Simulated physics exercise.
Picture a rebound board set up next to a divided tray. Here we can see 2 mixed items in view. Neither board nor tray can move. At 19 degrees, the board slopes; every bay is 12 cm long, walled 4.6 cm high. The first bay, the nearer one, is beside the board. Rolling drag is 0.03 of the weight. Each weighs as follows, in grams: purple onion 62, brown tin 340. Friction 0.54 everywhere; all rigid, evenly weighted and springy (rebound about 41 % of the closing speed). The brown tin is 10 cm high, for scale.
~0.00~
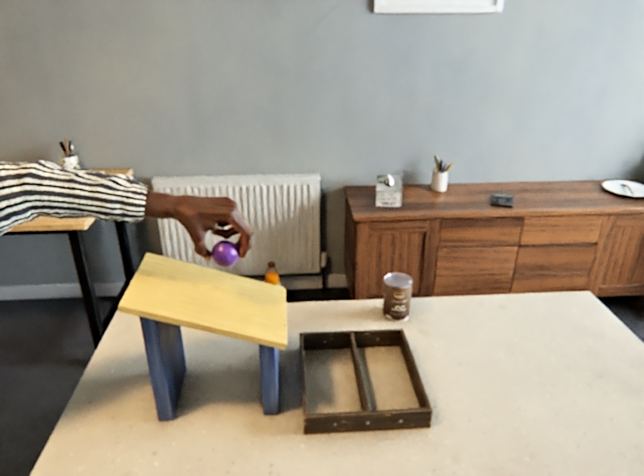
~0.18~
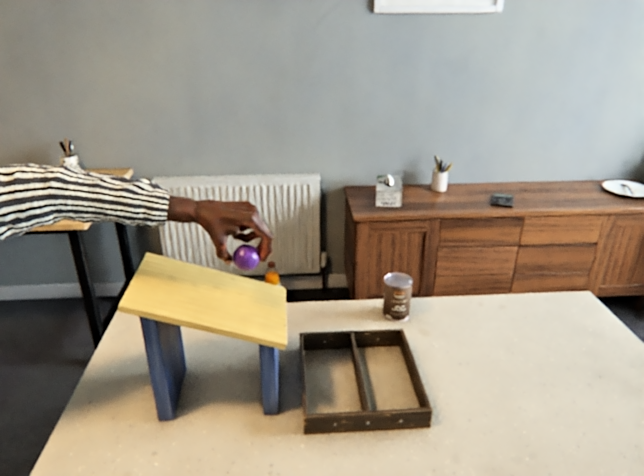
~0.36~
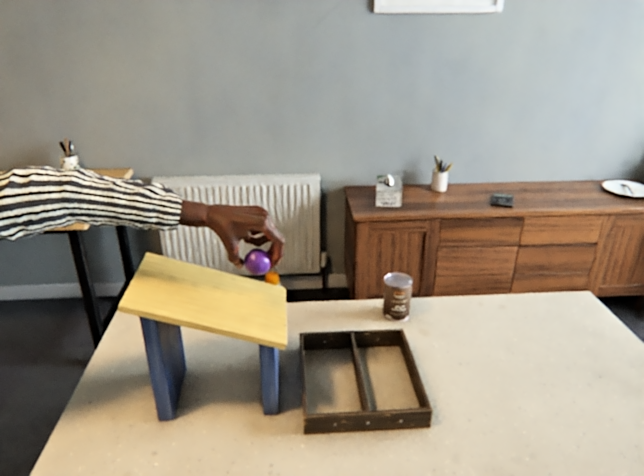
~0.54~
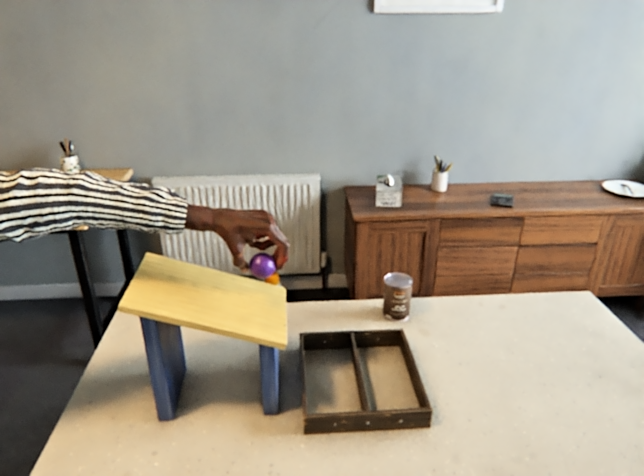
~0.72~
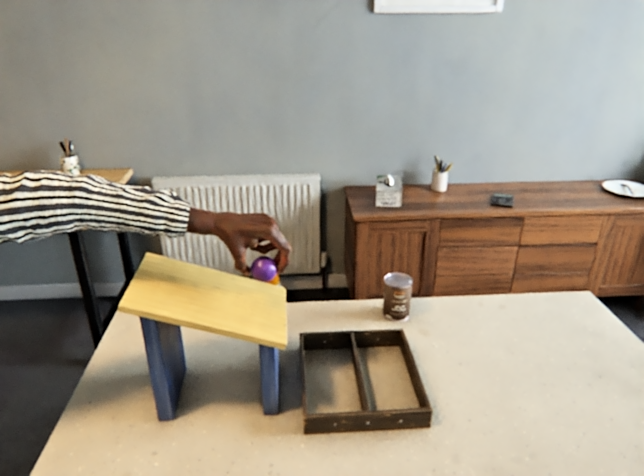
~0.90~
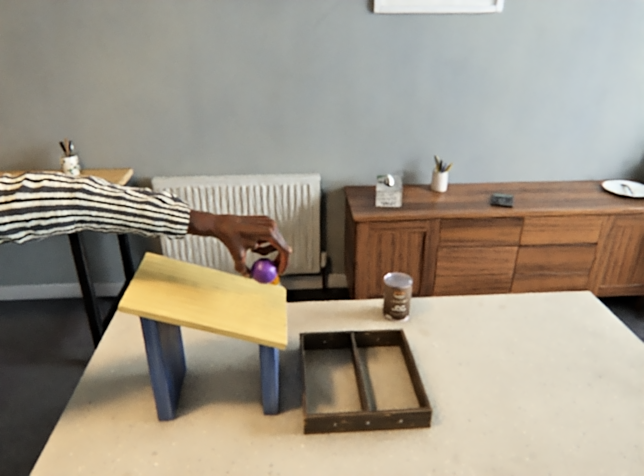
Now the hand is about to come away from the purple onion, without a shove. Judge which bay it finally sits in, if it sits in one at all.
It sits in the first bay.
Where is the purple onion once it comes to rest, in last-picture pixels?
Rest point: Near (335, 376).
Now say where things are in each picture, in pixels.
In the first frame, 8 cm from its drop point; purple onion (225, 253); brown tin (397, 297).
In the second frame, 4 cm from its drop point; purple onion (246, 257); brown tin (397, 297).
In the third frame, 2 cm from its drop point; purple onion (258, 261); brown tin (397, 297).
In the fourth frame, 1 cm from its drop point; purple onion (263, 265); brown tin (397, 297).
In the fifth frame, poised above the slant; purple onion (264, 269); brown tin (397, 297).
In the sixth frame, poised above the slant; purple onion (264, 271); brown tin (397, 297).
After 1.30 s, purple onion near (308, 314).
After 1.40 s, purple onion near (333, 362).
In the end (2.0 s), it is in the nearer bay; brown tin under 4 cm from the start. At the end, from the last picture's camera, purple onion near (335, 376).
